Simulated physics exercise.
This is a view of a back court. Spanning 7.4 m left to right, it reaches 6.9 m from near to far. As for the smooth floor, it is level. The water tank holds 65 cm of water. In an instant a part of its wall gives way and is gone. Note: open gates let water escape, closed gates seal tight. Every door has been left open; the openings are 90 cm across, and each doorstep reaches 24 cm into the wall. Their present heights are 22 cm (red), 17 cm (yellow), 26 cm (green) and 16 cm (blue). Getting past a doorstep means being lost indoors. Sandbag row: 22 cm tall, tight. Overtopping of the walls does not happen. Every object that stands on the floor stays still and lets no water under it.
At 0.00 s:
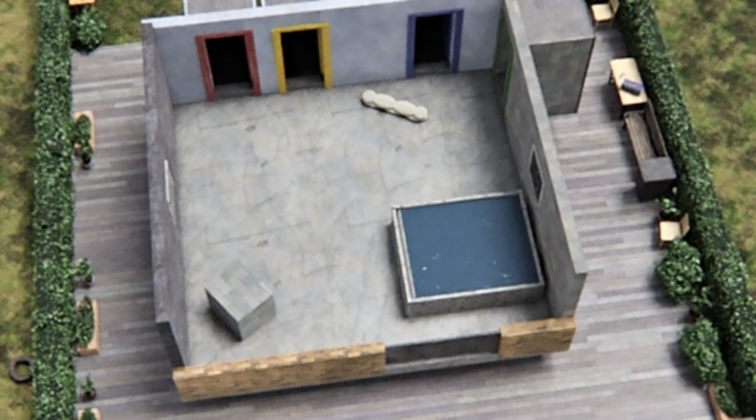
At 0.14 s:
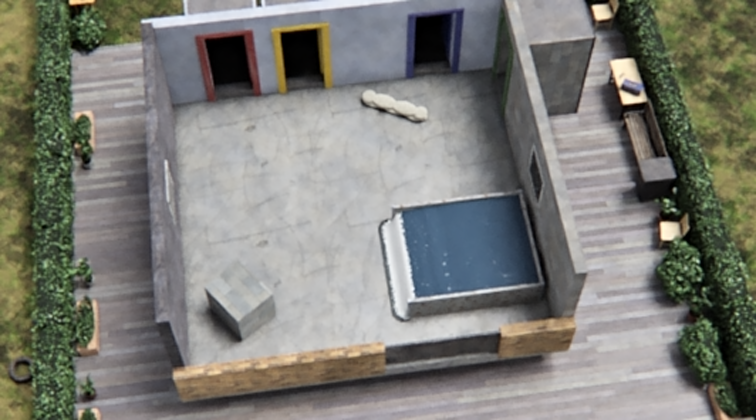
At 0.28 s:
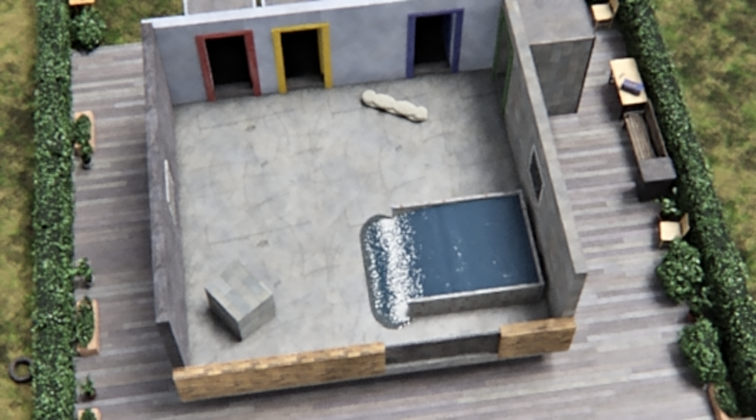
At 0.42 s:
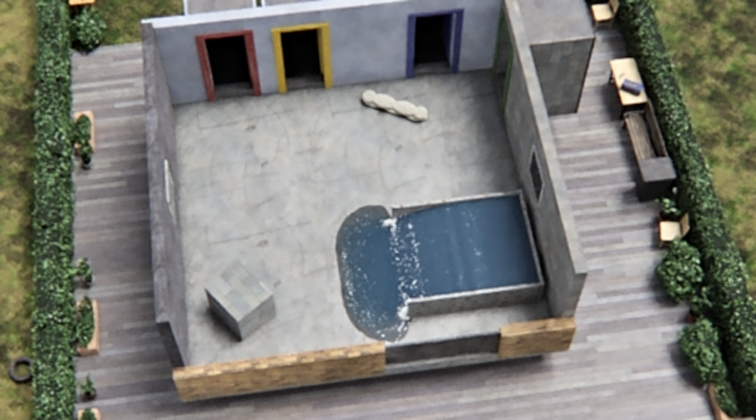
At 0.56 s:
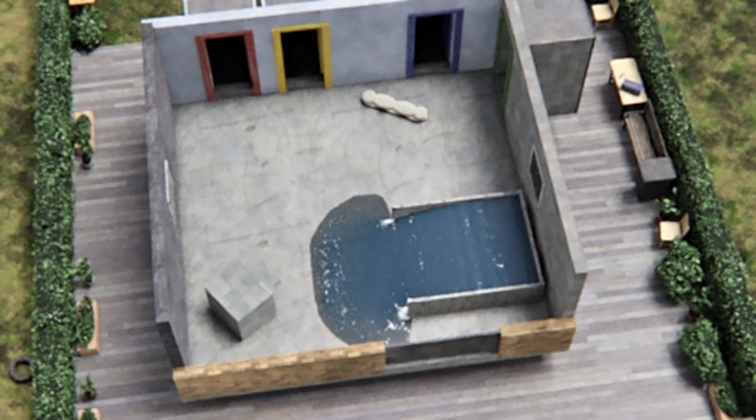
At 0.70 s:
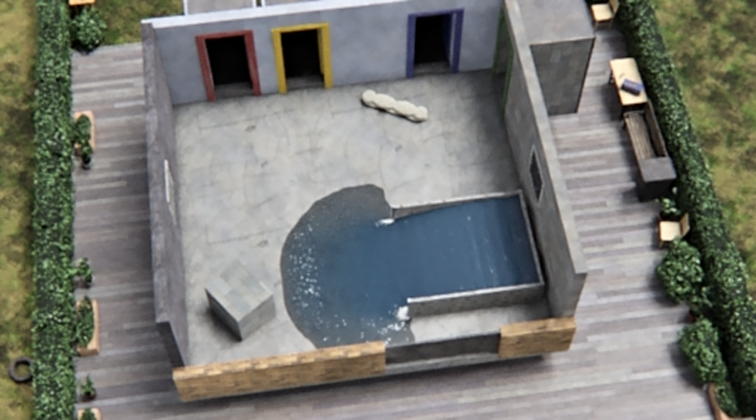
To begin with, still blue water fills a rectangular tank in a roofless grey courtyard with red, yellow and blue doorways. The tank's left side disappears and water pours out in a foaming strip, then spreads leftward across the floor in a widening, rounded dark pool, nearing a grey block.
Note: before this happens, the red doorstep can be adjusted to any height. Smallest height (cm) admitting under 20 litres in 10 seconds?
Roughly 21 cm.
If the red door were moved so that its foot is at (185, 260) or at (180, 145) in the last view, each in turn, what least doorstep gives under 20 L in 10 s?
About 24 cm for the first and 15 cm for the second.
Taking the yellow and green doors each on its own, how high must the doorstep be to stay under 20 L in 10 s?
You'd want some 11.0 cm at yellow and some 10.5 cm at green.
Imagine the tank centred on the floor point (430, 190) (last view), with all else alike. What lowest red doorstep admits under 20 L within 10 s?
Then roughly 18 cm.
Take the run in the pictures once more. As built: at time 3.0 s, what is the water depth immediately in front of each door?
Depths in cm - red: 0, yellow: 0, green: 0, blue: 0.
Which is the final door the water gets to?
I'd say the green one.
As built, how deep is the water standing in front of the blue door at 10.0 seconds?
Depth: Near 2.0 cm.
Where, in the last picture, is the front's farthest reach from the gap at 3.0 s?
The farthest wet point sits near (174, 106) in the last view.
After 1.4 s water covers 35 % of the floor, deepest (34 cm) near (276, 307); it has not reached the red door.
After 3.0 s water covers 55 % of the floor, deepest (40 cm) near (201, 382); it has not reached the red door.
After 10.0 s water covers 100 % of the floor, deepest (19 cm) near (507, 167); 10 cm at the red door, 15 litres in over its 22 cm doorstep.
At the red door as built, the water arrived by 3.4 s and peaked near 27 cm at 5.4 s.
With a doorstep of 18 cm, 45 litres would have come in within the 10 s; with 24.5 cm, 5 litres. So under 20 litres takes about 21 cm.
